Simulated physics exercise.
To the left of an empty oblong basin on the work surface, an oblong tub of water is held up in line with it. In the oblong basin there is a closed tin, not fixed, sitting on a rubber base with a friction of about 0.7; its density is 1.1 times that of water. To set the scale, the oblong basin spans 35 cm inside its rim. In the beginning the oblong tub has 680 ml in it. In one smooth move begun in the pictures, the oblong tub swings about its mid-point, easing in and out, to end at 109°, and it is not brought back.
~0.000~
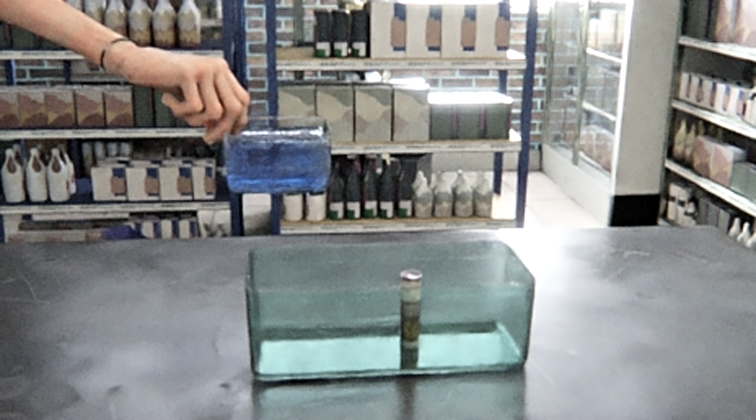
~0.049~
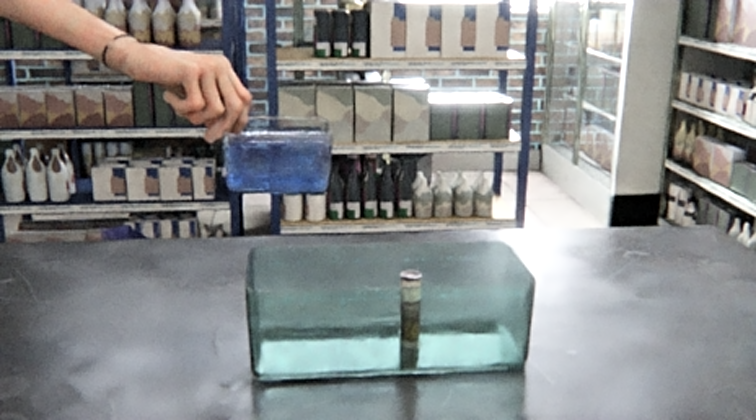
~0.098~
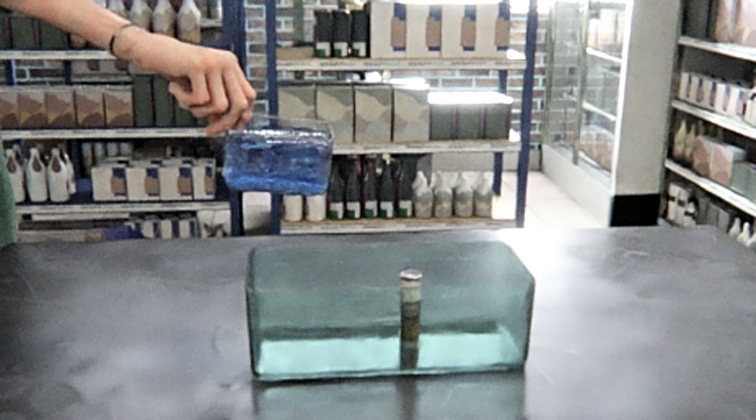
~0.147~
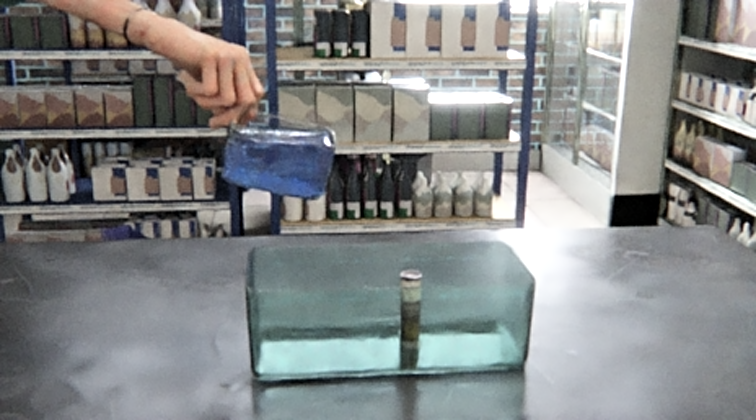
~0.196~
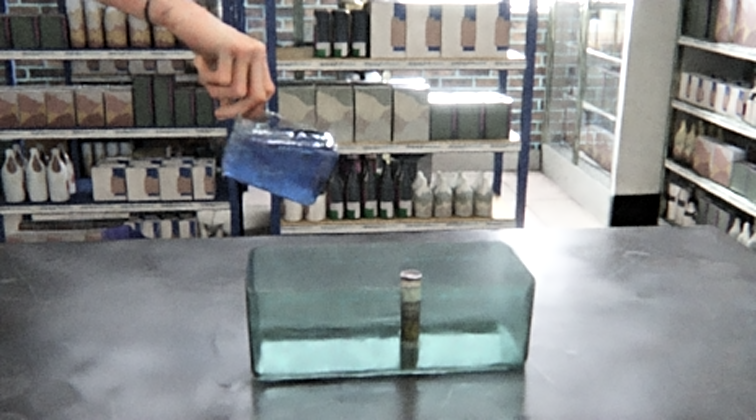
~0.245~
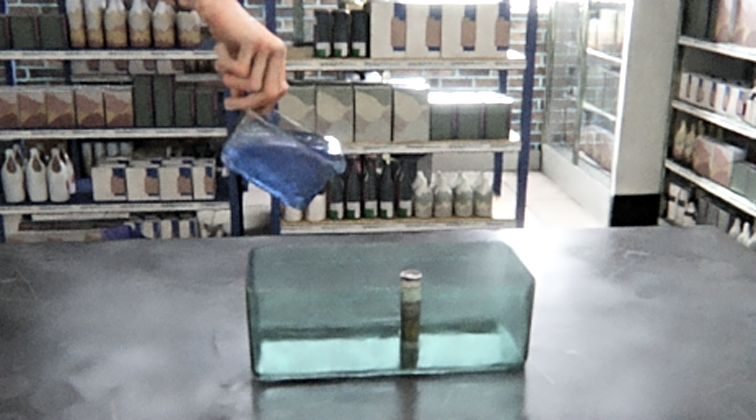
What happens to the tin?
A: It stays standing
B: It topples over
Option B: It topples over.
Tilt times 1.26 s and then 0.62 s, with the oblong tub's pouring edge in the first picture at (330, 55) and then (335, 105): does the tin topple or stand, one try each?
First it stays up; then it topples.
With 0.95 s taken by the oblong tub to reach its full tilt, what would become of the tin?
Then it stays up.
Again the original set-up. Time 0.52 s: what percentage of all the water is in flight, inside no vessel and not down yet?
Near 44 per cent of it all.
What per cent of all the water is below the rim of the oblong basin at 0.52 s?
Around 38 percent.
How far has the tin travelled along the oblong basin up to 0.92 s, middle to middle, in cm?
7 cm, roughly.
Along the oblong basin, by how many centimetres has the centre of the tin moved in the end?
Looks like roughly 7.0 cm in total.
By 0.52 s the tilt is 98° and 19 per cent is still to pour; the tin stands where it began.
By 0.72 s the tilt is 109° and 2 per cent is still to pour; the tin leans 19°.
By 0.92 s the tilt is 109° and 0 per cent is still to pour; the tin lies on its side.
By 1.15 s the tilt is 109° and 0 per cent is still to pour; the tin lies on its side.
At rest the tin lies on its side.
